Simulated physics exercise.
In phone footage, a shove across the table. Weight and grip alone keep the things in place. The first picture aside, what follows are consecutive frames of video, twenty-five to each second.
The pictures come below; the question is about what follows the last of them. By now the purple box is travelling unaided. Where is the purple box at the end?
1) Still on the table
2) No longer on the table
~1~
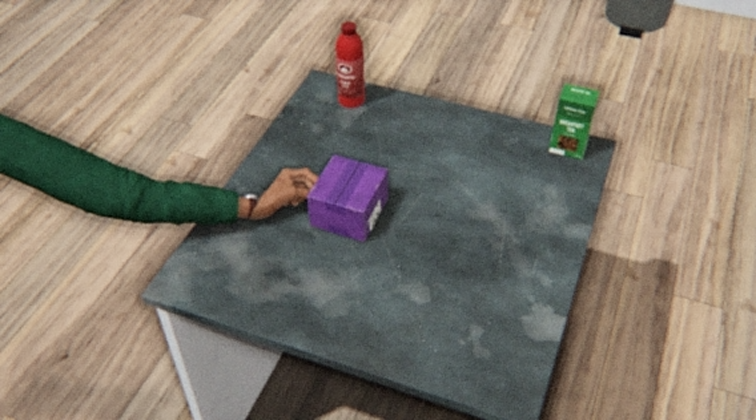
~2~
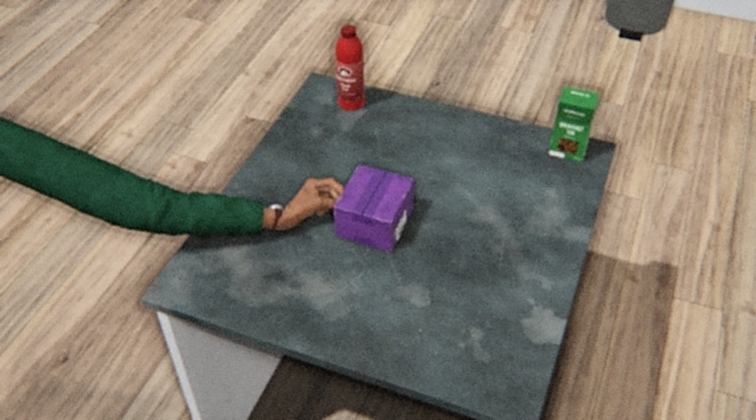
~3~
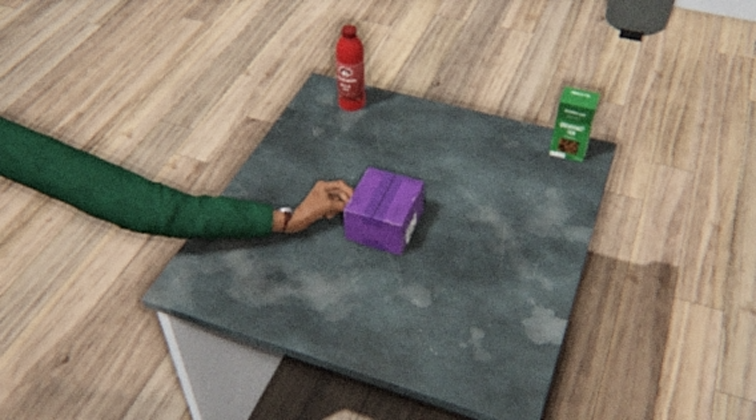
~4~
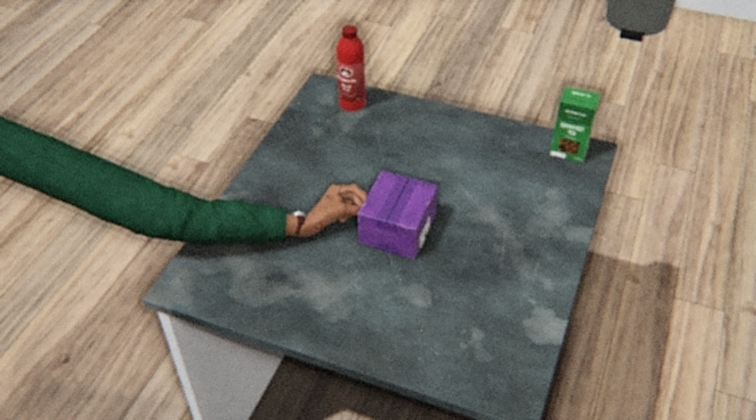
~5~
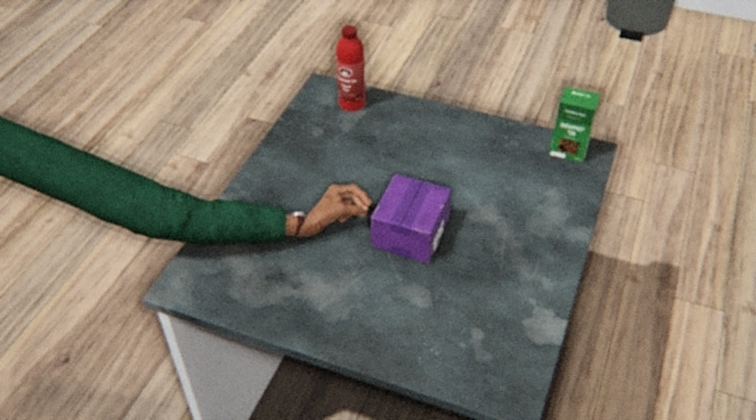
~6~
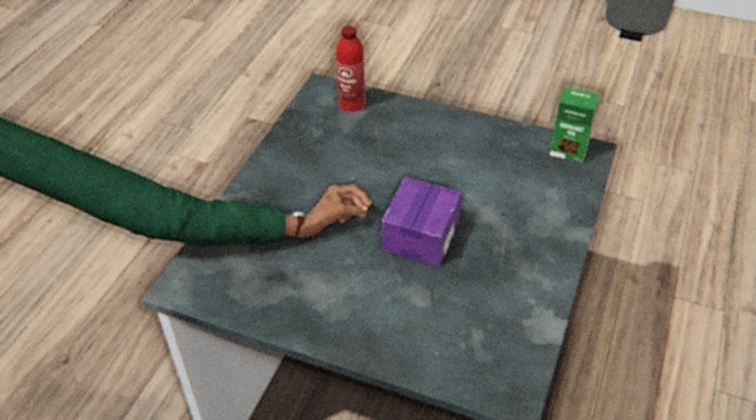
Still on the table.
Then, 0.24 s past the last view, purple box displaced about its own width near (436, 225).
Then, 0.48 s past the last view, purple box resting near (436, 225).
Finally, moved from the start, purple box. Final places as the last picture's camera would see them, purple box near (436, 225).
